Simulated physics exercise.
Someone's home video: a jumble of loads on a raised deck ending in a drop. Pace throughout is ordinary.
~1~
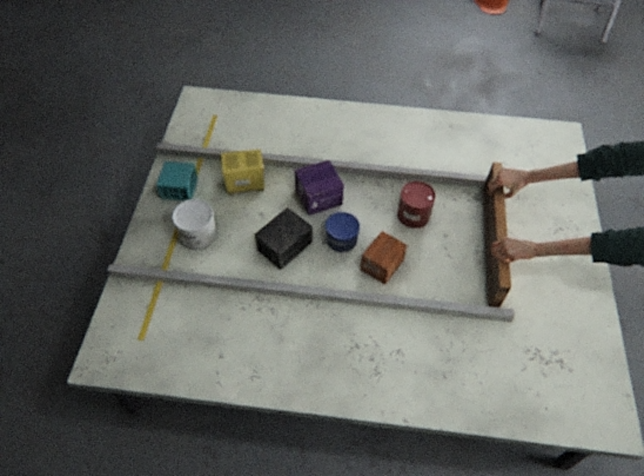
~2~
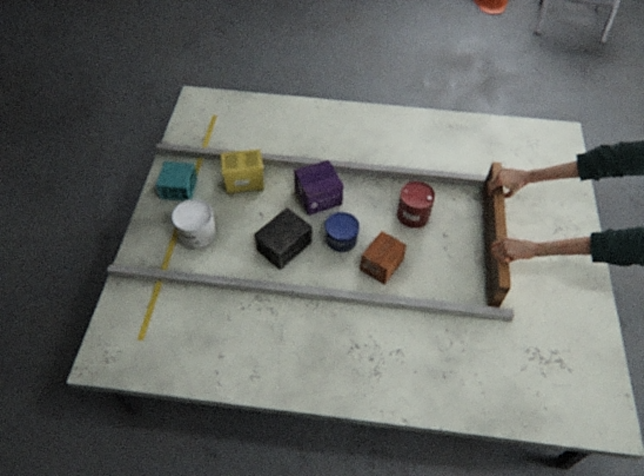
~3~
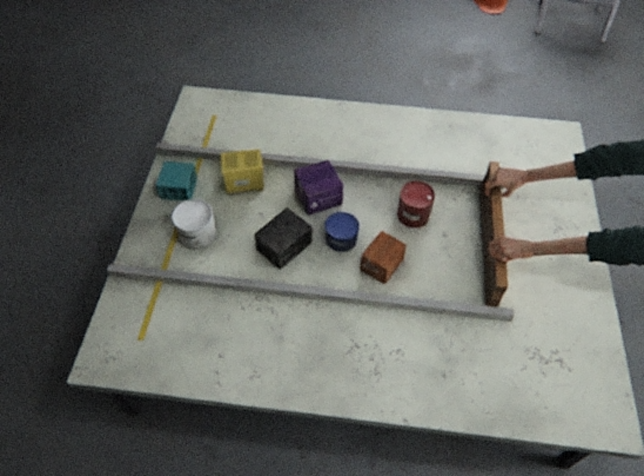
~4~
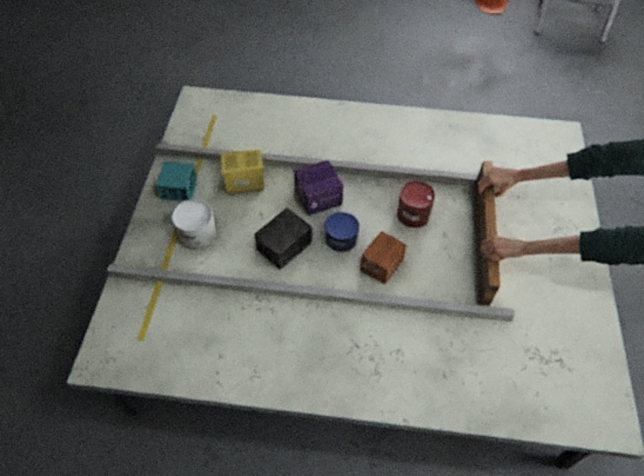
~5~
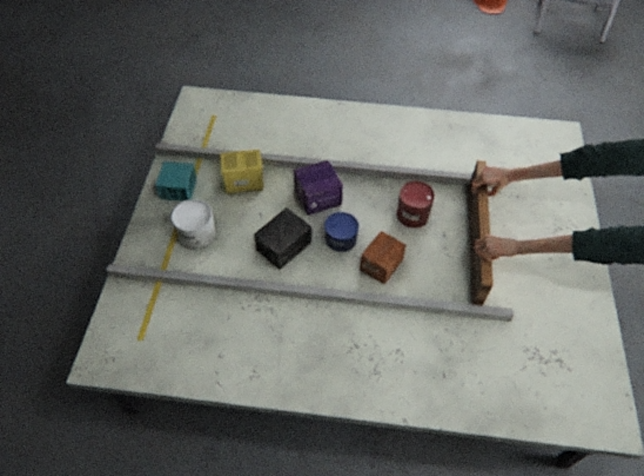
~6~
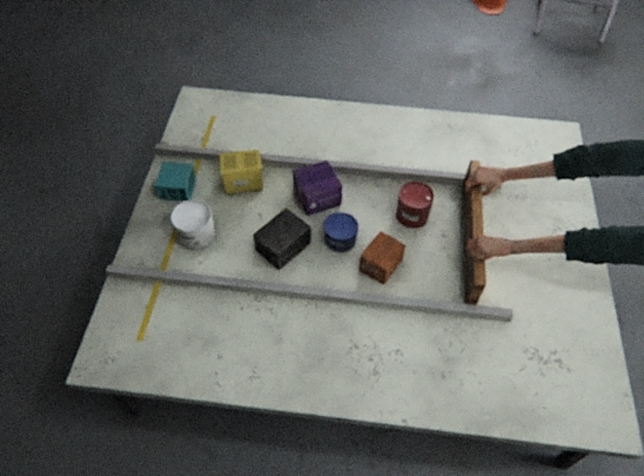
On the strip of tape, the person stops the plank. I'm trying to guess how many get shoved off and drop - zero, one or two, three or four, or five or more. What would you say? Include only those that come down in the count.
I would say three or four.
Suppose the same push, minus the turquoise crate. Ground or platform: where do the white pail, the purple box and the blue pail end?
So the white pail falls off, the purple box remains, the blue pail remains.
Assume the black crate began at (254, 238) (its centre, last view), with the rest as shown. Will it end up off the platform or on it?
Note: Black crate is safe.
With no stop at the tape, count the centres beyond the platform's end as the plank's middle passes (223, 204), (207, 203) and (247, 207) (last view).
Middles past end - pos 1: 0, pos 2: 1, pos 3: 0.
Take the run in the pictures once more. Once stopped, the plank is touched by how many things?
Well, it touches 4.
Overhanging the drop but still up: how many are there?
The number overhanging is 1.
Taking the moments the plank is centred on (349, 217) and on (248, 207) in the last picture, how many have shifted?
The number moved is 4 and then 8.
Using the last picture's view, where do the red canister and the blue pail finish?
The first near (167, 188), the second near (160, 217).
A little later, none off yet; turquoise crate at rest near (176, 182); white pail at rest near (194, 225); yellow tote at rest near (242, 173).
Next, none off yet; turquoise crate shifted a little near (167, 185); white pail shifted a little near (189, 225); yellow tote shifted about its own width near (201, 164).
When it is over, the number that fall off is three or four; down, yellow tote, white pail and turquoise crate.
